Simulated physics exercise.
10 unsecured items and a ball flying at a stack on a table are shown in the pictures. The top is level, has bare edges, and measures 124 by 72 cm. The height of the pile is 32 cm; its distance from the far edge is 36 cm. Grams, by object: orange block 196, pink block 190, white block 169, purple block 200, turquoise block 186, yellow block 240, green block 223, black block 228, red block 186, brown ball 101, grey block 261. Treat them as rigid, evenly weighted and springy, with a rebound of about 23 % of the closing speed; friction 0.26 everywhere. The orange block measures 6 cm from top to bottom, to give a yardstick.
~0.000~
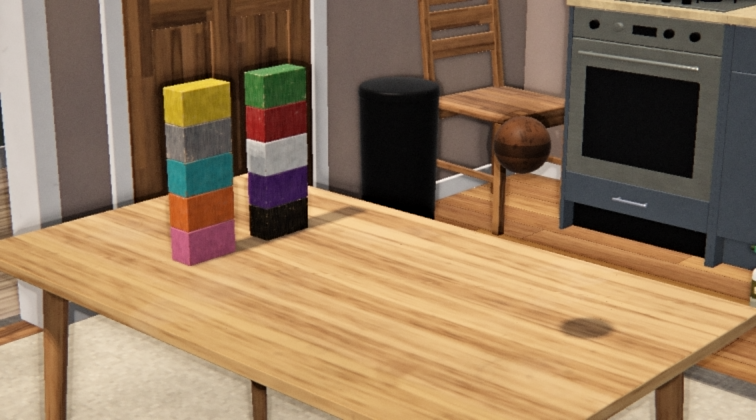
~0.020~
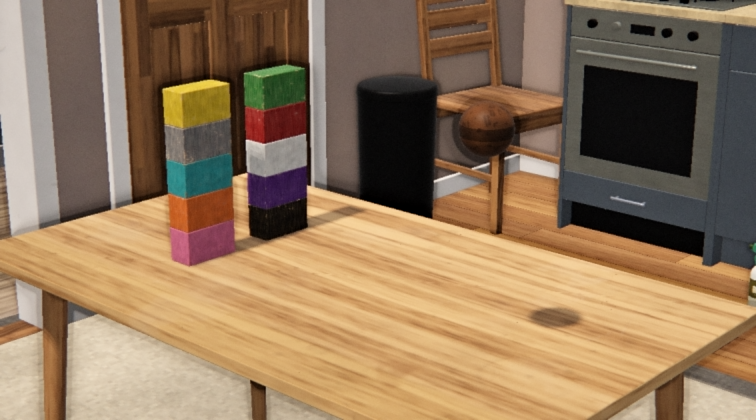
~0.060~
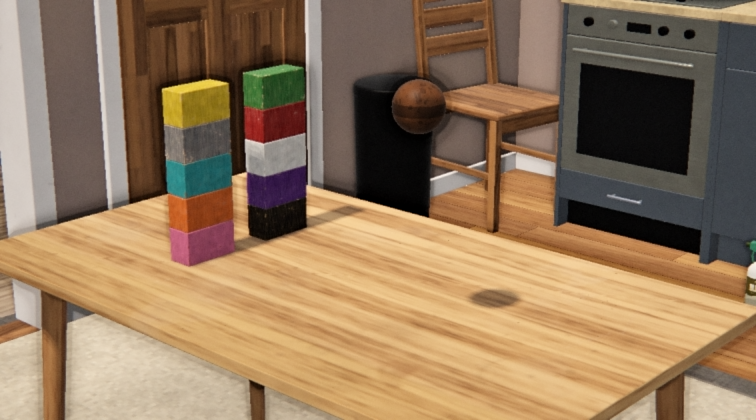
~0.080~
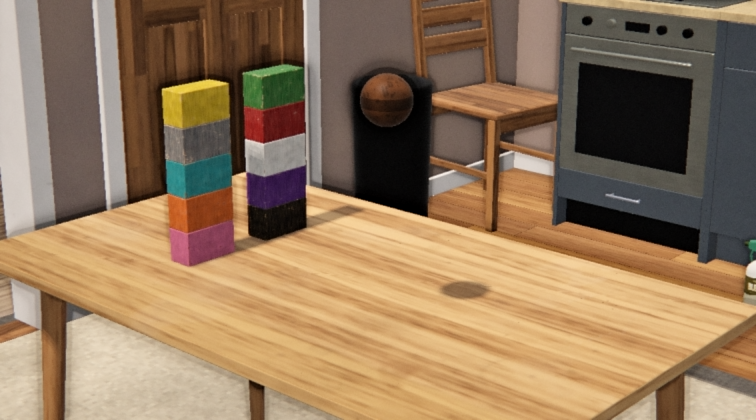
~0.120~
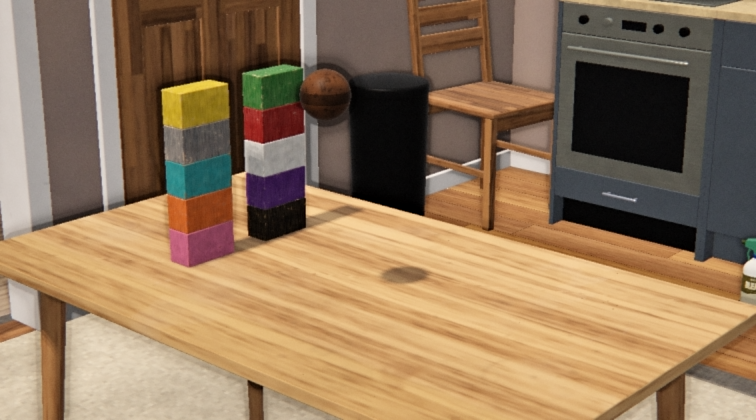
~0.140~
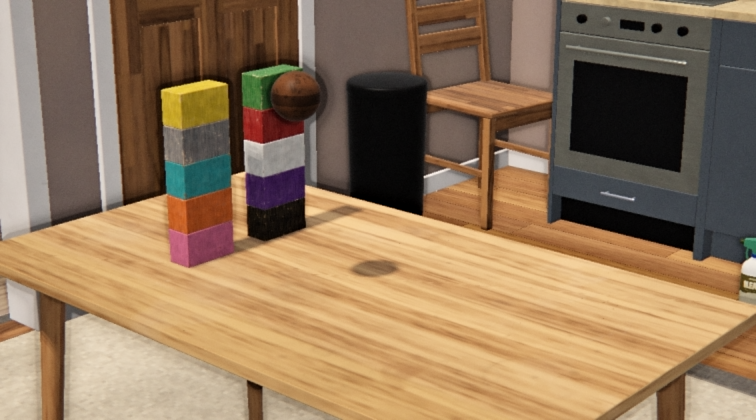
A brown ball flies leftward above a wooden table toward two stacks of coloured blocks.
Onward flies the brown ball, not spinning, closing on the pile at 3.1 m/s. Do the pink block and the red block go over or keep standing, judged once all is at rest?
The pink block keeps standing; the red block keeps standing.
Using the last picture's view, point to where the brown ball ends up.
The resting point is around (183, 264).
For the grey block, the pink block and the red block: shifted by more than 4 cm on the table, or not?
Note: Grey block departs its position. Pink block is left in place. Red block is left in place.
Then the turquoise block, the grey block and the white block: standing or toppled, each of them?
Well, the turquoise block holds steady, the grey block tumbles down, and the white block holds steady.
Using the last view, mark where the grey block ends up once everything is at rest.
It finishes around (175, 228).
Around 0.34 s, brown ball near (198, 182); yellow block at 19° to upright; grey block at 14° to upright.
Around 0.54 s, brown ball near (188, 261); yellow block on its side; grey block on its side.
Around 0.94 s, brown ball near (184, 264); yellow block now off the table; grey block on its side.
Finally (1.2 s), off the table and tipped over, yellow block; on their side or leaning hard on the table, grey block; the other 8 still in place (within 4 cm). Final places as that camera would see them, pink block near (202, 241), red block near (274, 120).
